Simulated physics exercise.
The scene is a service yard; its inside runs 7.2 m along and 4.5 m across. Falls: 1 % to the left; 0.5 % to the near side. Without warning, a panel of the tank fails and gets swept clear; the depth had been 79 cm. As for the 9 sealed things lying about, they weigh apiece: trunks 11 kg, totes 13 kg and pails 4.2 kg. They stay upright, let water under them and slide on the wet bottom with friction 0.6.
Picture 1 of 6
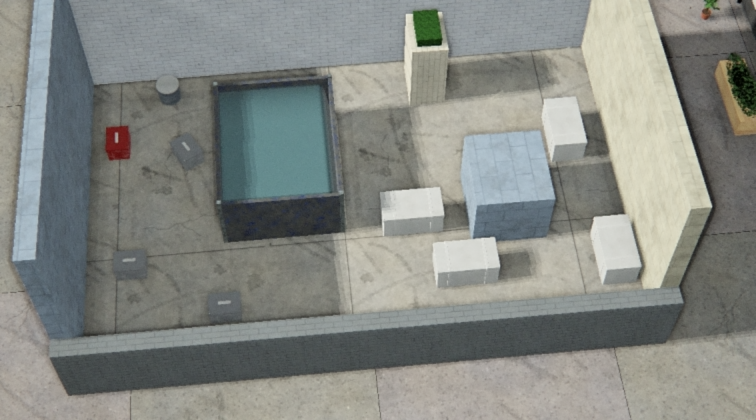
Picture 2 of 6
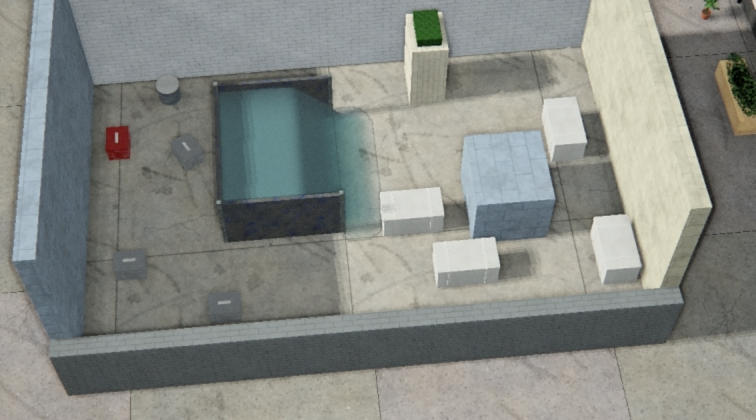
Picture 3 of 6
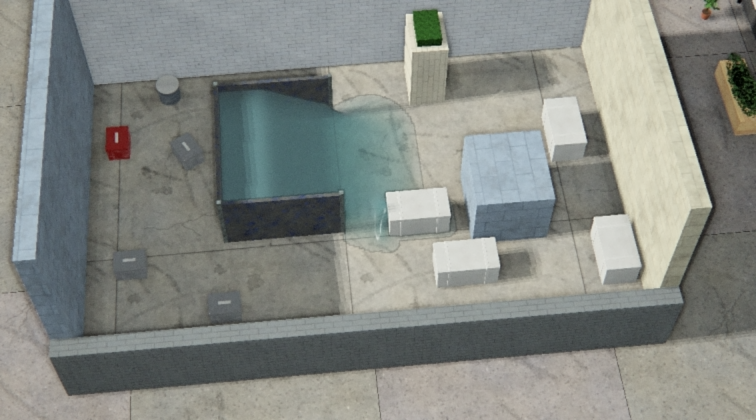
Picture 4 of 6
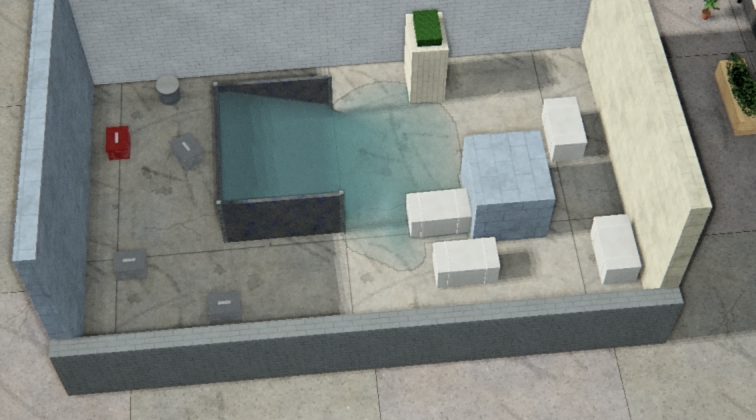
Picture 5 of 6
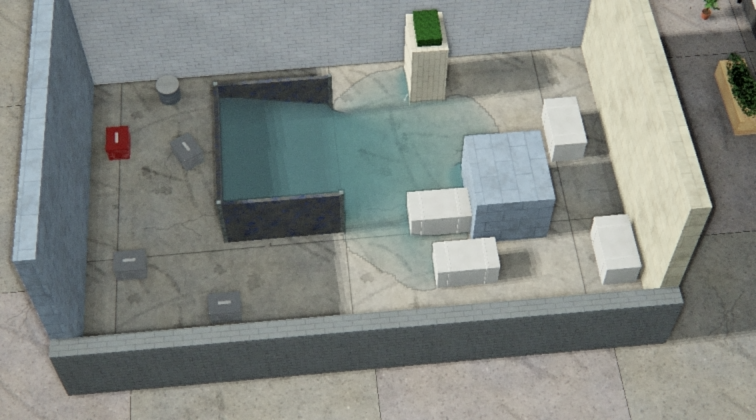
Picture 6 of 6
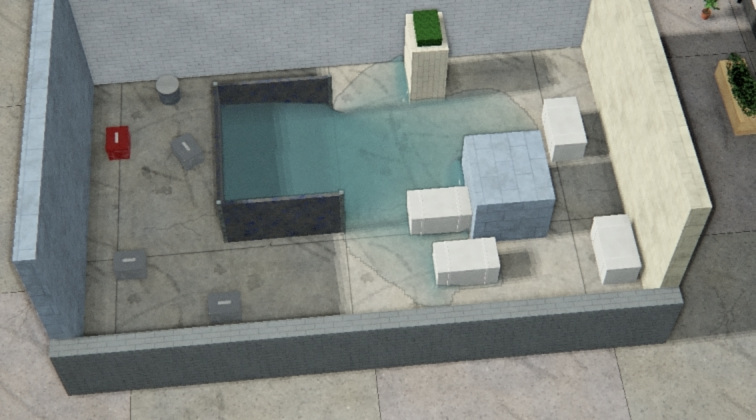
At the start, a dark-framed tank full of water stands in a walled yard among white blocks and a pale blue block. Its right side opens and water spreads rightward across the floor, pushing the nearest white block against the blue one. The water then reaches the planter and more blocks, while the red container stays still.
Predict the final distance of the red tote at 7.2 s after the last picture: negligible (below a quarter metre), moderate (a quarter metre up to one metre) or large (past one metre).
It hardly moves.
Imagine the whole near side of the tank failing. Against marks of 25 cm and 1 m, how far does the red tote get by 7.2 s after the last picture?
So the red tote winds up far off.
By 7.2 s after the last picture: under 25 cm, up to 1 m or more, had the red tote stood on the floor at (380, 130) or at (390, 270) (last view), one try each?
One after the other: It slips a moderate way, and then it is taken far off.
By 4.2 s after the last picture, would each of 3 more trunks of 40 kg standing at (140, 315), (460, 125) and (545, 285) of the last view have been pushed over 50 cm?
In the order listed: Behind the line; across the line; across the line.
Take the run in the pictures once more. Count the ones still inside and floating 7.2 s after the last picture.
Count: 7.
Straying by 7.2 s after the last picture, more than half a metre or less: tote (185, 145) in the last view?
Verdict: Never crossed the line.
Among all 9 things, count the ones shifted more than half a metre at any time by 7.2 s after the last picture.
The total is 7.
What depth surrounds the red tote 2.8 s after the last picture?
Around 2 cm.
Then, 0.9 s after the last picture the red tote is near (117, 138), 0.0 m from its start, aground; 3 afloat.
Then, 2.8 s after the last picture the red tote is near (117, 138), 0.0 m from its start, aground; 4 afloat.
Then, 4.8 s after the last picture the red tote is near (117, 138), 0.0 m from its start, aground; 5 afloat.
Then, 7.2 s after the last picture the red tote is near (117, 138), 0.0 m from its start, aground; 7 afloat.
